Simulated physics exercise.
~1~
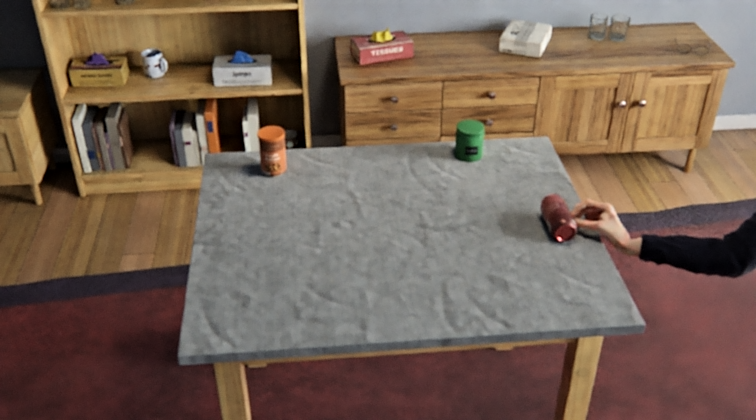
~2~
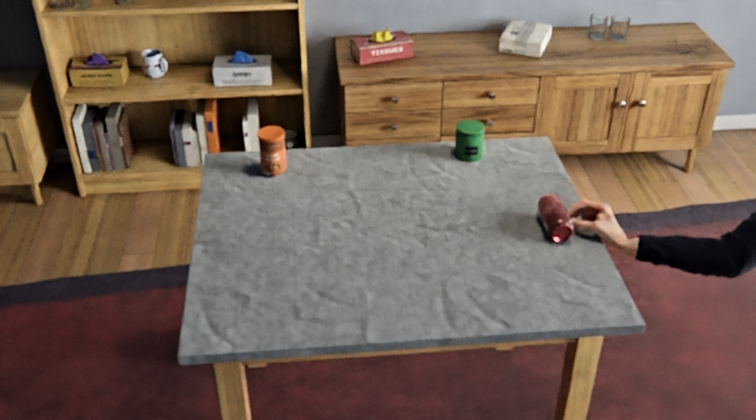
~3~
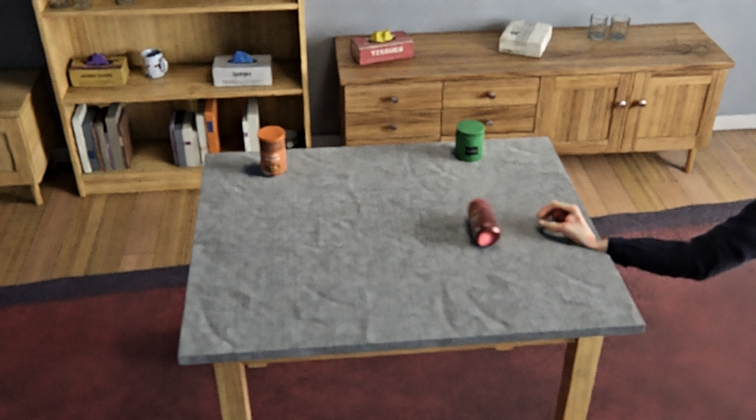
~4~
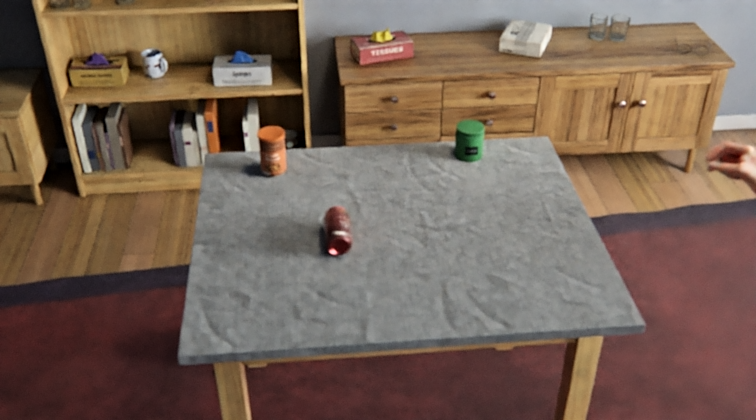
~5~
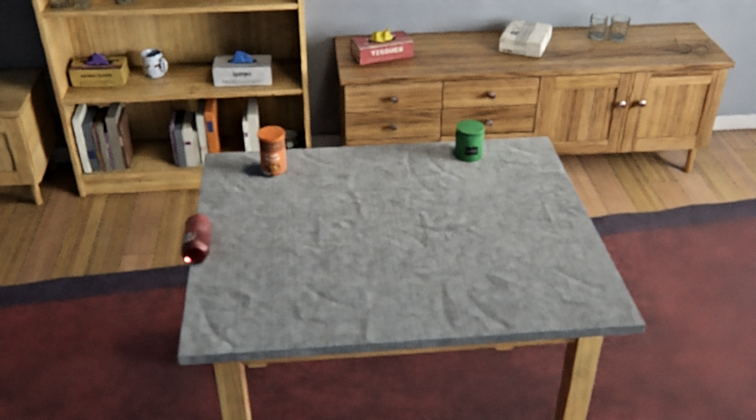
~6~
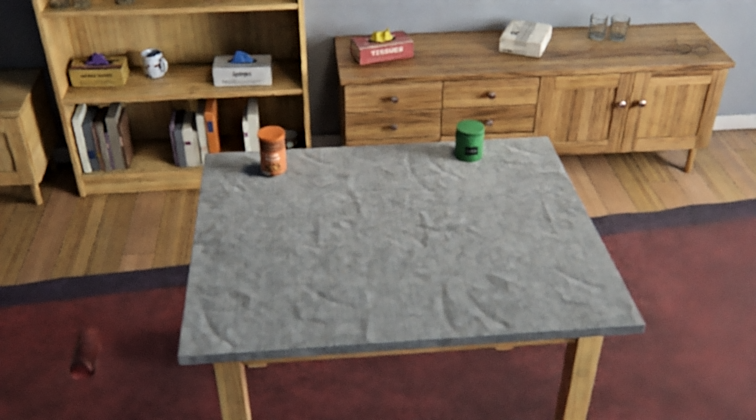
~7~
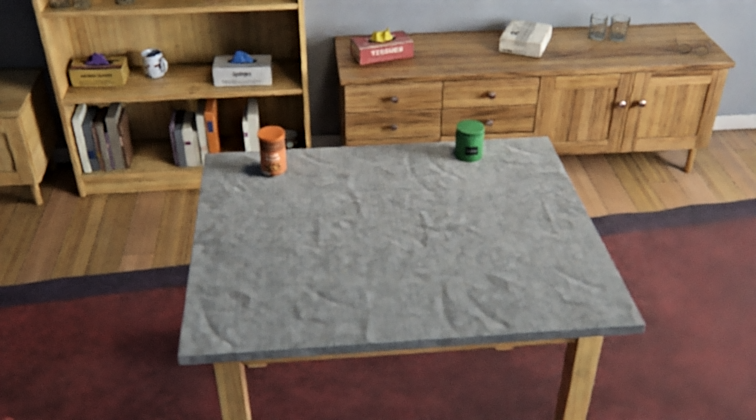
Hand rolling a red can leftward across a grey table, past an orange tin and green jar, until it drops off the left edge.
